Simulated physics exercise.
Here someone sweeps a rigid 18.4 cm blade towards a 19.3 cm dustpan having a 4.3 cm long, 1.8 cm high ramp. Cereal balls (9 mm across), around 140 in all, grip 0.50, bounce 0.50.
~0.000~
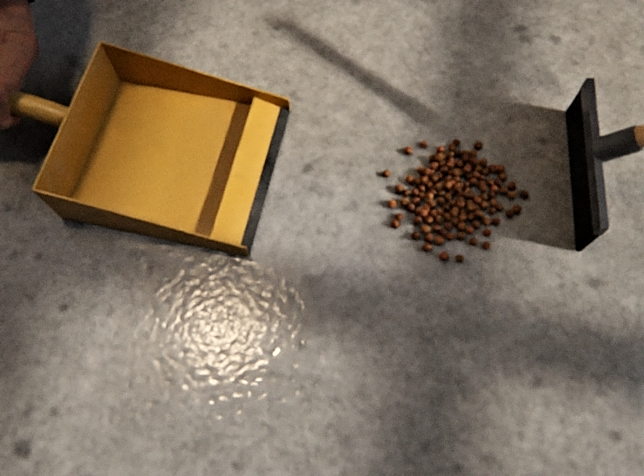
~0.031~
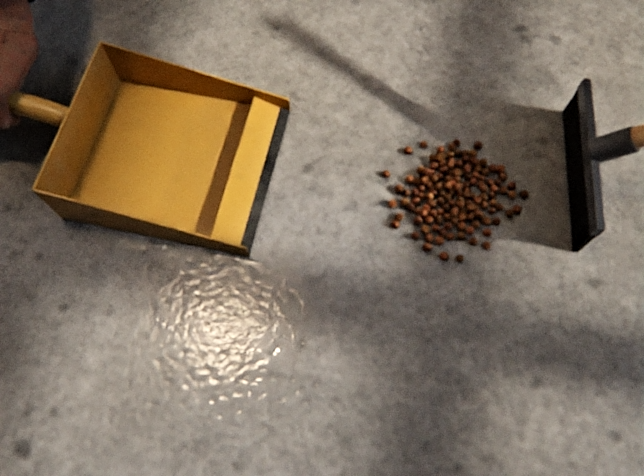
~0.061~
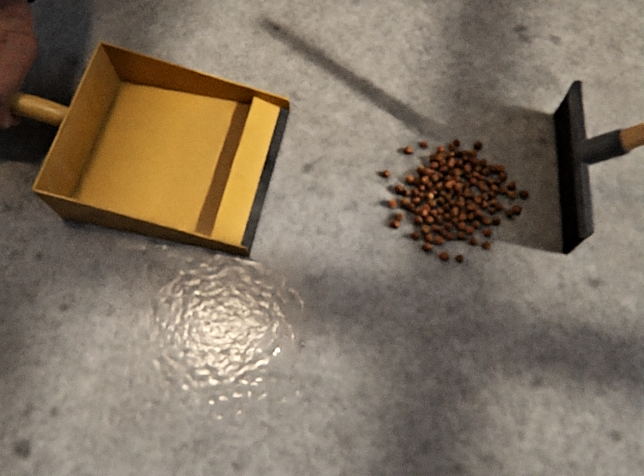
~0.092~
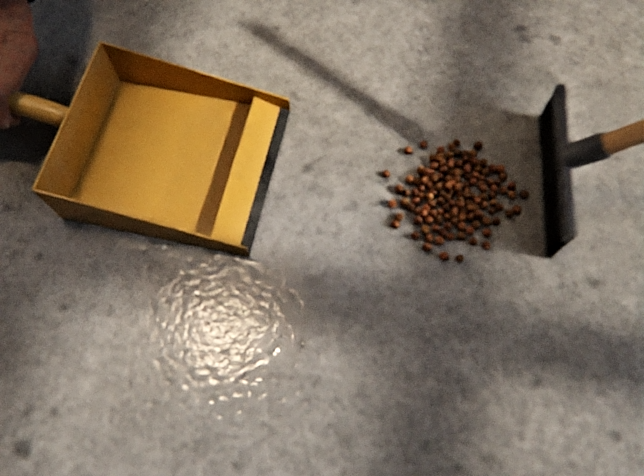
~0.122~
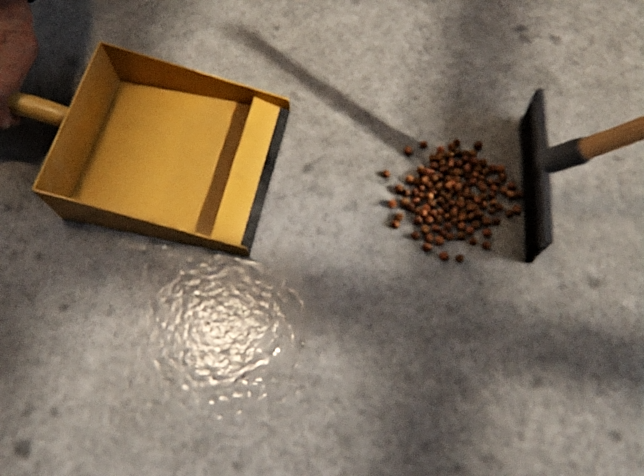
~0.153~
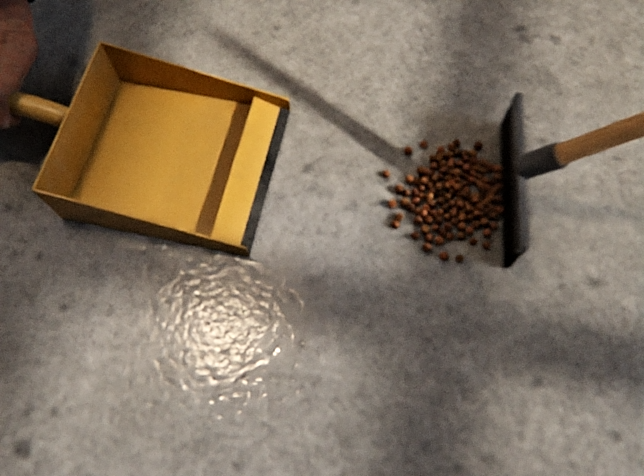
A hand at the left edge grips the wooden handle of a yellow dustpan on a mottled grey concrete floor, seen from above. A heap of small reddish-brown balls sits right of centre, with a shiny rippled patch below the pan and a dark blade on a wooden handle at right. The blade slides left, reaching the heap and nudging its nearest balls, while pan and camera stay still.
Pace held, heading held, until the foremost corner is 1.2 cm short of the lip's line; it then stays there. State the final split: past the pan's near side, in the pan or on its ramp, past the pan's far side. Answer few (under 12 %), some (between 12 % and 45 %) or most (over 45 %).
Past the pan's near side: Some, in the pan or on its ramp: Some, past the pan's far side: Few.
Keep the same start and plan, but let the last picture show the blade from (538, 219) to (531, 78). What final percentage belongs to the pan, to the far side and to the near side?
That ends as pan 20, far 10, and near 0.
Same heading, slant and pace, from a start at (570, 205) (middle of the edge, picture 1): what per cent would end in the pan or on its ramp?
Around 15 %.
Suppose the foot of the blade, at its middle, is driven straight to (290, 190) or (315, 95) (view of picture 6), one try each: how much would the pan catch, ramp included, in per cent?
I'd expect about 35 percent, then about 5 percent.
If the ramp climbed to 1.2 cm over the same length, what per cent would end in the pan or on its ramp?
Something like 30 per cent, ramp included.
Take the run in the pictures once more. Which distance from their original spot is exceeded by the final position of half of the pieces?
That distance is close to 24 cm.
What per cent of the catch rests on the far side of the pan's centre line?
Estimate: Close to 20 %.
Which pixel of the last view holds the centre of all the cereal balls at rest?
I'd say roughly (257, 209).
After 0.32 s, middle of the blade 14 cm from the lip; 0 % over the lip, far side 5 %, near side 5 %.
After 0.44 s, middle of the blade 5 cm from the lip; 0 % over the lip, far side 5 %, near side 20 %.
After 0.68 s, middle of the blade 2 cm from the lip; 30 % over the lip, far side 10 %, near side 25 %.
By 1.2 s all is still; near side 30 %, pan 30 %, far side 10 %, in front of the lip or behind the blade 35 %.
